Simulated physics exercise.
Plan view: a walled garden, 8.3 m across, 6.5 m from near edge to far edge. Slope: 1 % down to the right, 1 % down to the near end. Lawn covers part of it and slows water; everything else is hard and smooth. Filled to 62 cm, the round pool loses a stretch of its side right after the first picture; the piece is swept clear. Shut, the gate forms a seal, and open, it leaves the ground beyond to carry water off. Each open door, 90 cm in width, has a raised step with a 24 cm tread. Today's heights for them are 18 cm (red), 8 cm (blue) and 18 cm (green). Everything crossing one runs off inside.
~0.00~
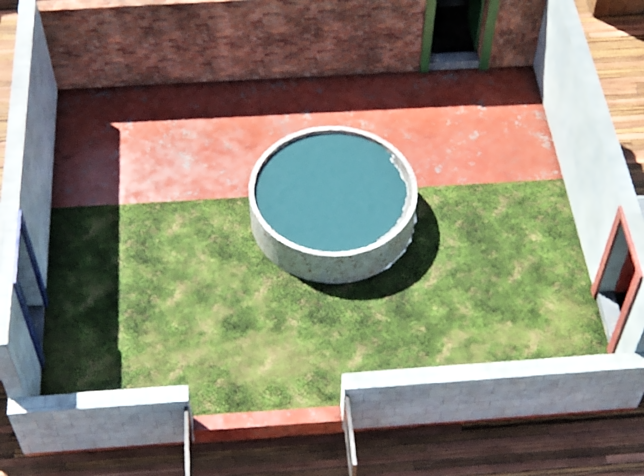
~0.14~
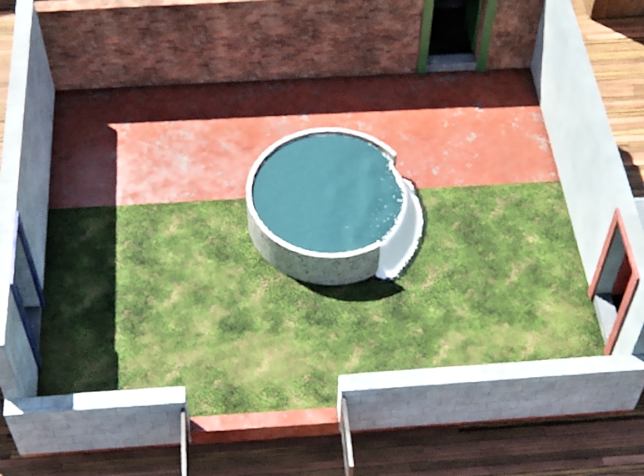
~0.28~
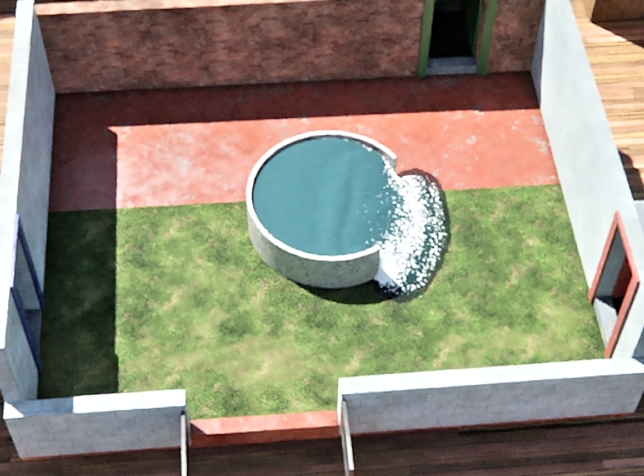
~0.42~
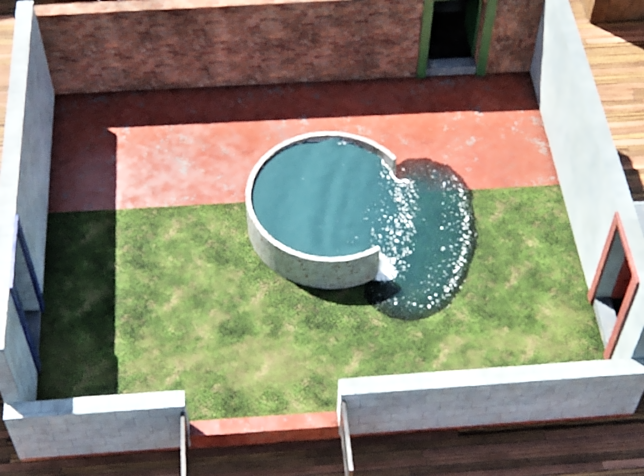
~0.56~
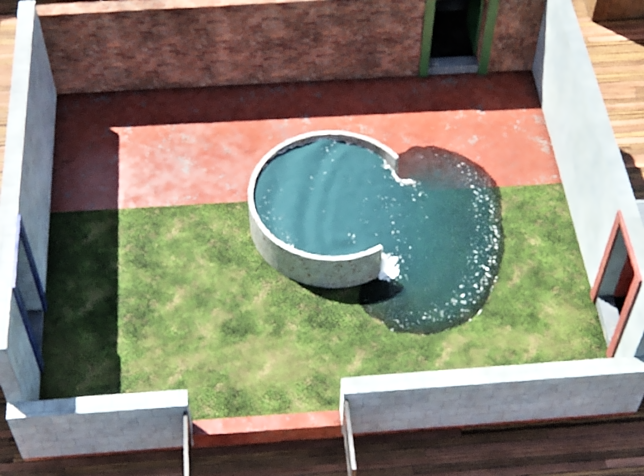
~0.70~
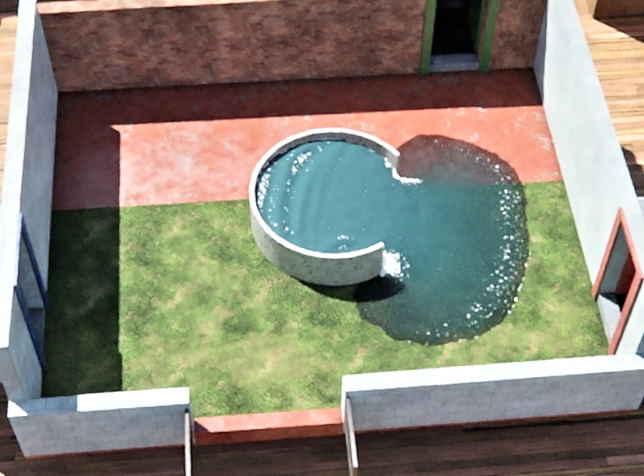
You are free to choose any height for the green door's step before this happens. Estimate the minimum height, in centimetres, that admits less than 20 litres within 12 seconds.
Roughly 8 centimetres.
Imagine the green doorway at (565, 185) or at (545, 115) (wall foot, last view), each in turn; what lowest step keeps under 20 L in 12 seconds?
You'd want roughly 19 cm there first, then roughly 10.5 cm.
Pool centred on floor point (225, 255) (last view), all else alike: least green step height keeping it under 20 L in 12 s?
6.0 cm or thereabouts.
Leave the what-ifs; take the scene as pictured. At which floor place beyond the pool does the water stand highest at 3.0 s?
About (620, 387).
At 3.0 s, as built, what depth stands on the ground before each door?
Red door: 21 cm; blue door: 0 cm; green door: 4 cm.
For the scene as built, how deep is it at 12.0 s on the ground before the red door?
Some 10.5 cm.
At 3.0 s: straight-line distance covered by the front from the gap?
4.4 metres.
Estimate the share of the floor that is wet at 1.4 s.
Wet share: Around 25 %.
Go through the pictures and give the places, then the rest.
The first picture shows the round pool at (333, 192) is whole and still, 62 cm deep; the green door at (459, 27) is dry.
In the second picture, the gap is at (407, 222), the front 0.3 m out at a hidden place; the back of the round pool holds 62 cm.
In the third picture, the gap is at (407, 226), the front 0.7 m out at (417, 292); the back of the round pool holds 62 cm.
In the fourth picture, the front is at (467, 195), 1.1 m from the gap at (406, 228); 3.1 m2 of floor is wet, 62 cm left at the back.
In the fifth picture, water pours out at (409, 227) and has run 1.5 m, to (489, 181); about 7 cm deep outside, 61 cm at the back.
In the sixth picture, the front is at (504, 310), 1.9 m from the gap at (410, 224); 7.0 m2 of floor is wet, 52 cm left at the back; the green door at (459, 29), 3.6 m from the gap, is still 1.6 m from the nearest water.
After 1.4 s water covers 25 % of the floor, deepest (28 cm) near (418, 229); it has not reached the green door.
After 3.0 s water covers 35 % of the floor, deepest (37 cm) near (620, 387); 4 cm at the green door, 0 litres in over its 18 cm step.
After 12.0 s water covers 95 % of the floor, deepest (12 cm) near (596, 389); 5 cm at the green door, 0 litres in over its 18 cm step.
At the green door as built, the water arrived by 2.7 s and peaked near 13 cm at 4.2 s.
With a step of 7 cm, 28 litres would have come in within the 12 s; with 9.5 cm, 9 litres. So under 20 litres takes about 8 cm.
